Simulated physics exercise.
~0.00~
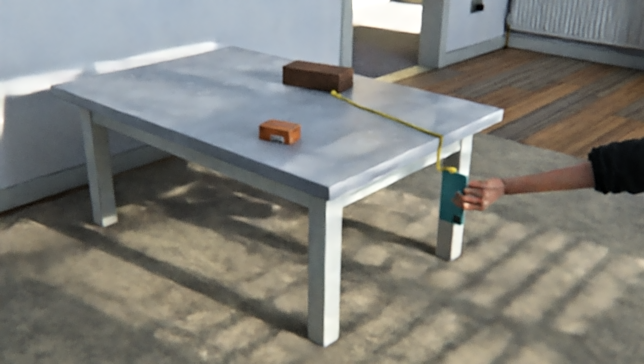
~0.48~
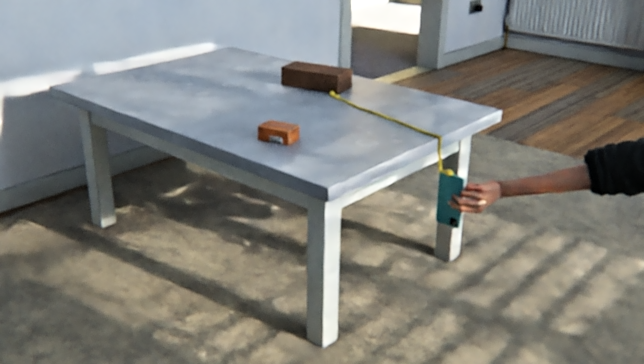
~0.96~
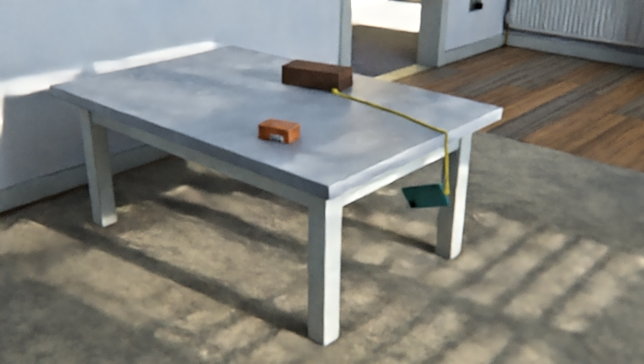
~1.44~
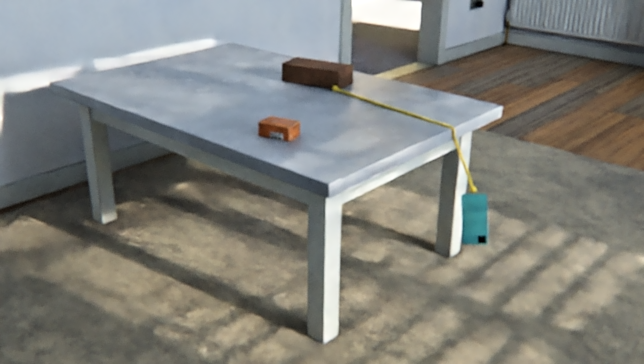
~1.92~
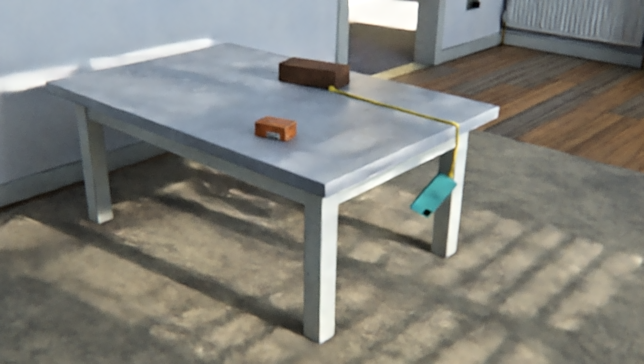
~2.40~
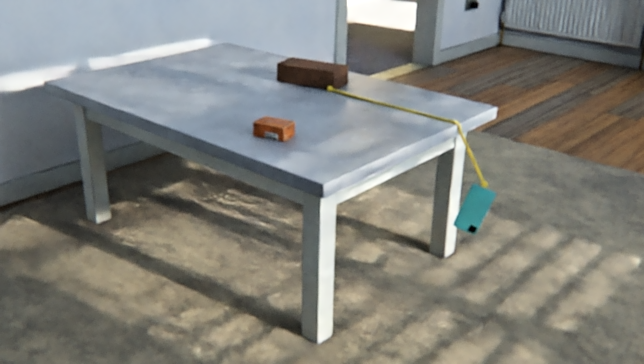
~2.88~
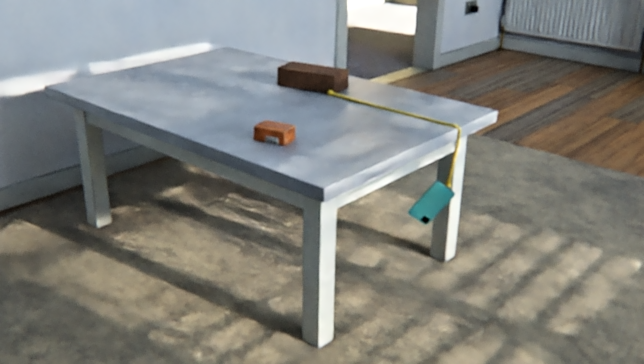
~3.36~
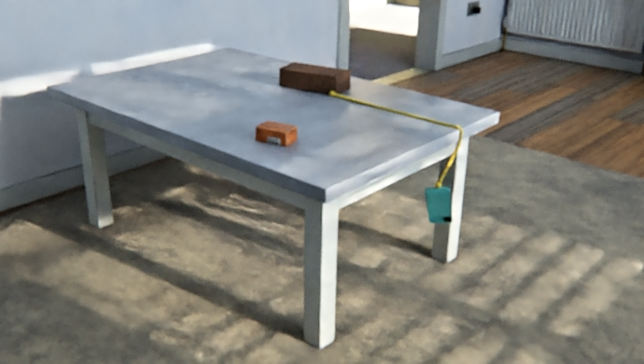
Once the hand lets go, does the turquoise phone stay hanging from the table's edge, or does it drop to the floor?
It stays hanging, dangling on the yellow cord off the end of the table. The orange box keeps its place on top.
